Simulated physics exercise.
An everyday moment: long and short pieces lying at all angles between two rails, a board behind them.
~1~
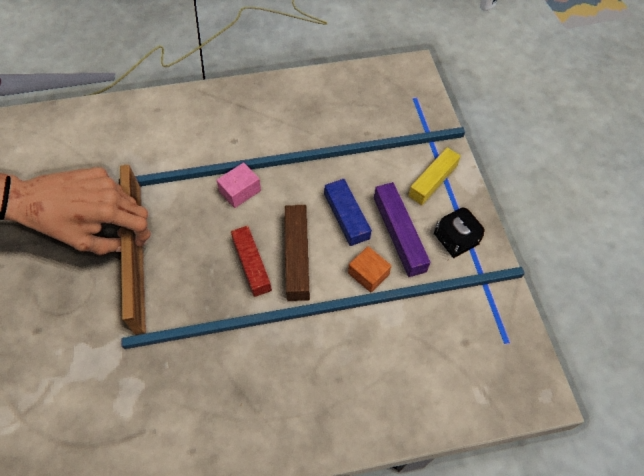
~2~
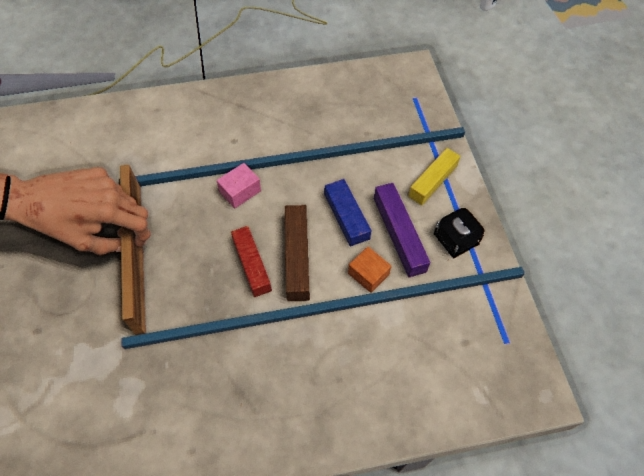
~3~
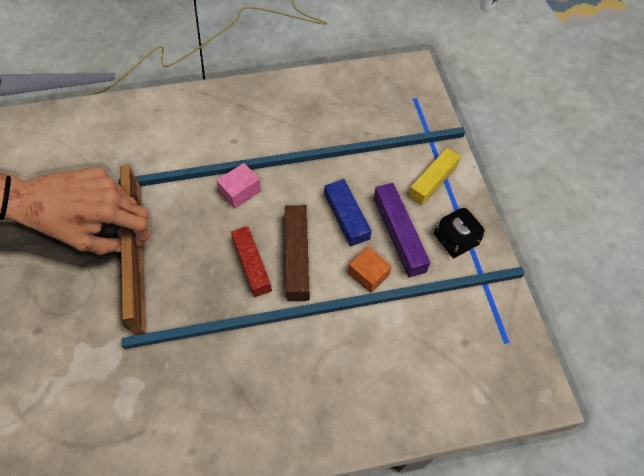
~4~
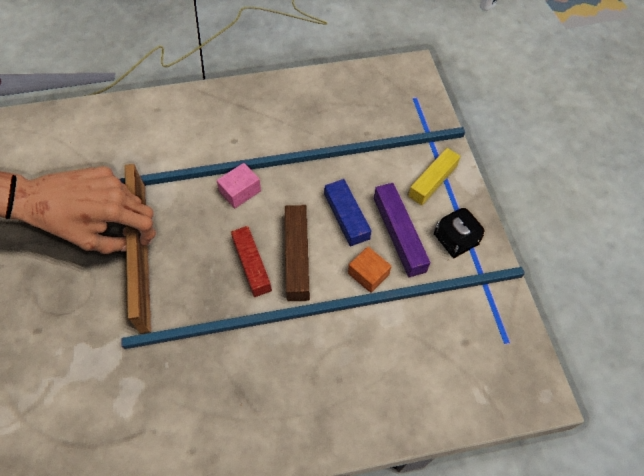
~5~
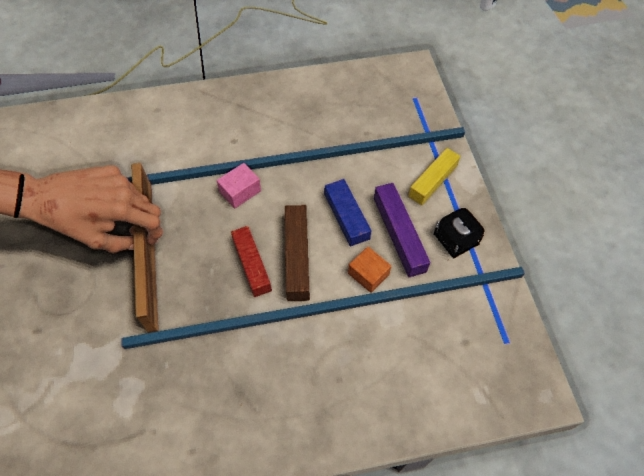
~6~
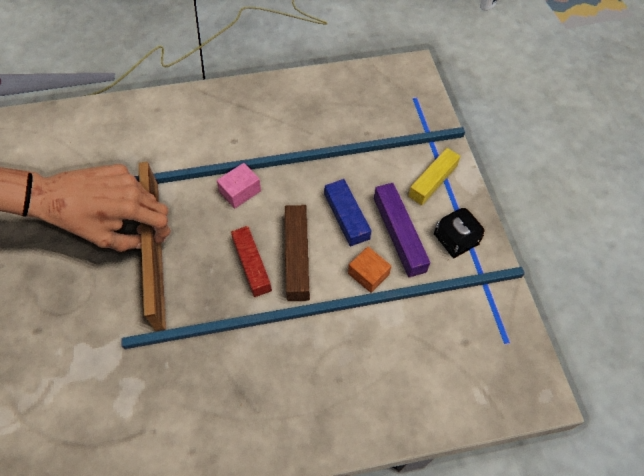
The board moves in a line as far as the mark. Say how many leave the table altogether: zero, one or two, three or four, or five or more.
Outcome: The number that fall off is five or more.
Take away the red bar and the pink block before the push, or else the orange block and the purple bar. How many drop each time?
It would be 3 and 3.
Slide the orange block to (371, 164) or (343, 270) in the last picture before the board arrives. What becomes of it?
In turn it tumbles off; tumbles off.
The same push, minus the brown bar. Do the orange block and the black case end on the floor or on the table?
The orange block remains up; the black case is lost.
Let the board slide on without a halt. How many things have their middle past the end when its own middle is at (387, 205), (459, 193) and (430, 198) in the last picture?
In that order 0, 5 and 3.
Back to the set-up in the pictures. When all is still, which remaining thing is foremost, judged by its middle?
That is the brown bar.
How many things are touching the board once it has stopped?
2 of them.
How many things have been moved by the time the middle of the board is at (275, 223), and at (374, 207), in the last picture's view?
First 3, then 8.
Soon after, none off yet; black case at rest near (459, 233); yellow bar at rest near (435, 176); purple bar at rest near (401, 229).
In the end, the number that fall off is five or more; gone, blue bar, orange block, purple bar, yellow bar and black case.
